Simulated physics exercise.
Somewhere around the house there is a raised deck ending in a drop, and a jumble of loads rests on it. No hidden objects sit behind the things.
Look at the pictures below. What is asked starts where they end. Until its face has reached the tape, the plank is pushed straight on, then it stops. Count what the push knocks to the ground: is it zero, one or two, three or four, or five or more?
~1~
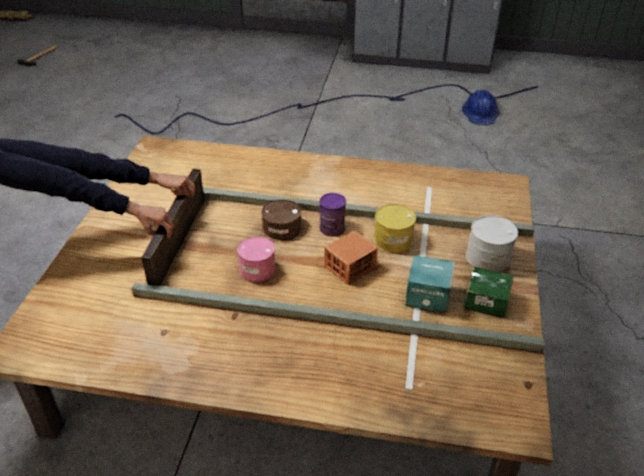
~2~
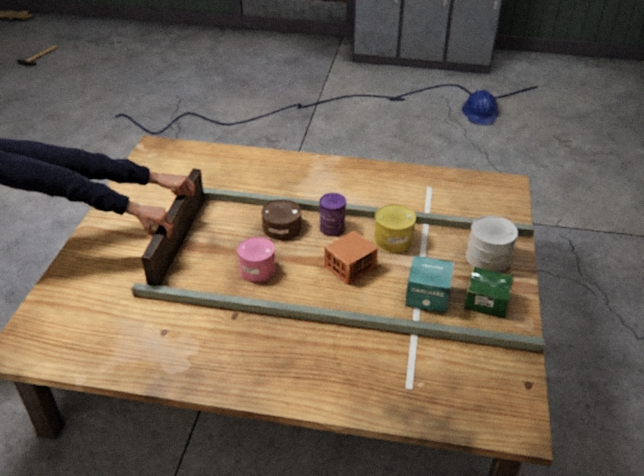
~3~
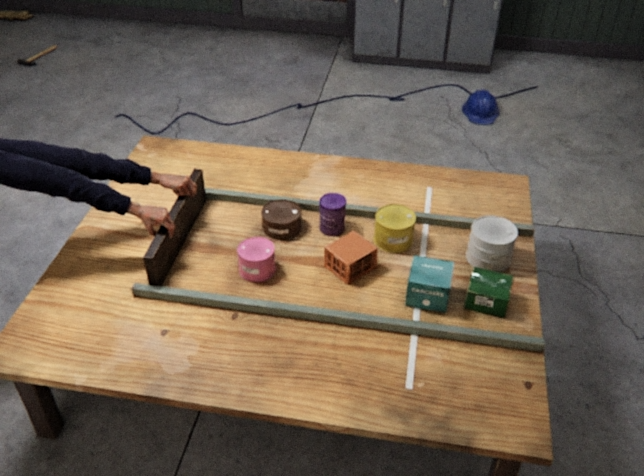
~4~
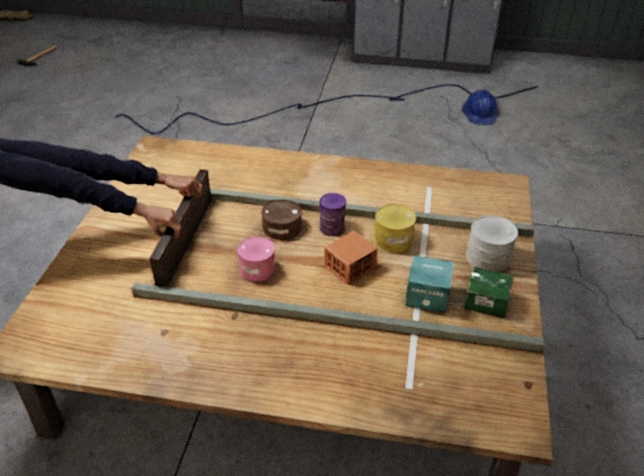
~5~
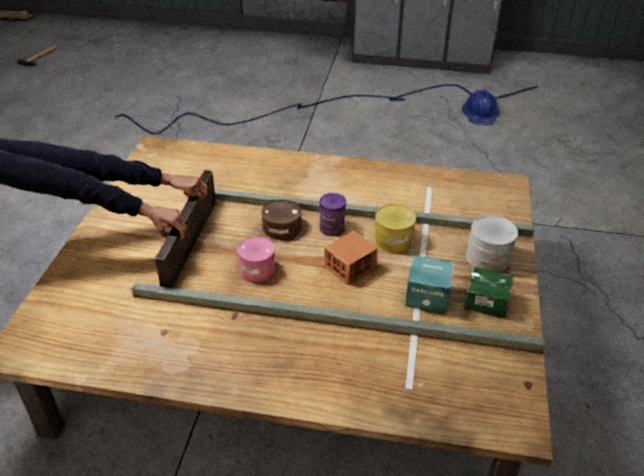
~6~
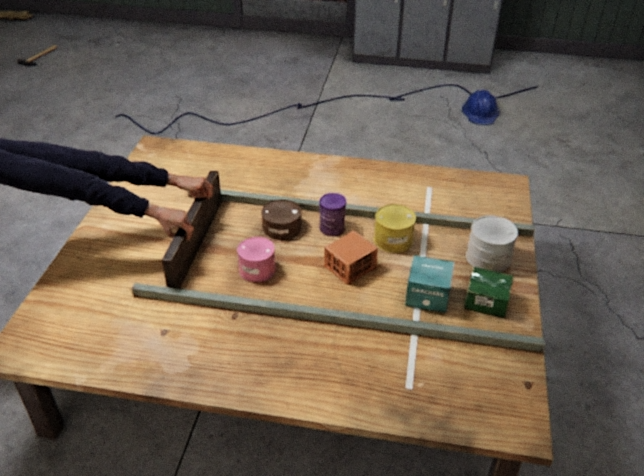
The drop will claim none of them.
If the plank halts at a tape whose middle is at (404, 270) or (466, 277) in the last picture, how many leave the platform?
In order, the counts are 0 and 2.
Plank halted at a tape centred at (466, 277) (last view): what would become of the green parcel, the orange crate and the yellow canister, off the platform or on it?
The green parcel does not stay; as for the orange crate, it remains in place; and the yellow canister remains in place.
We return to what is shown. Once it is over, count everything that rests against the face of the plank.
2 in contact.
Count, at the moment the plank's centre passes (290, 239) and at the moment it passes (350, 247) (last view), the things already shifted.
Counts: 3 and 5.
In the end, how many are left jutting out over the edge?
I get 2.
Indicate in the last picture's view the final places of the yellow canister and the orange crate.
Near (486, 251) and (458, 270).
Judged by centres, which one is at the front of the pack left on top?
That's the white canister.
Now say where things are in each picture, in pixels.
The first picture shows white canister (491, 244); green parcel (489, 292); turquoise box (430, 284); plank (176, 226); tape (421, 272).
The second picture shows green parcel (489, 292); purple pail (333, 215).
The third picture shows turquoise box (430, 284); pink canister (257, 259).
The fourth picture shows white canister (491, 244); yellow canister (394, 228).
The fifth picture shows green parcel (489, 292); orange crate (351, 257).
The sixth picture shows white canister (491, 244); green parcel (489, 292); turquoise box (430, 284); plank (195, 228); tape (421, 272).
Early on, none off yet; white canister at rest near (491, 244); green parcel at rest near (489, 292); turquoise box at rest near (430, 284).
Finally, the number that fall off is zero.
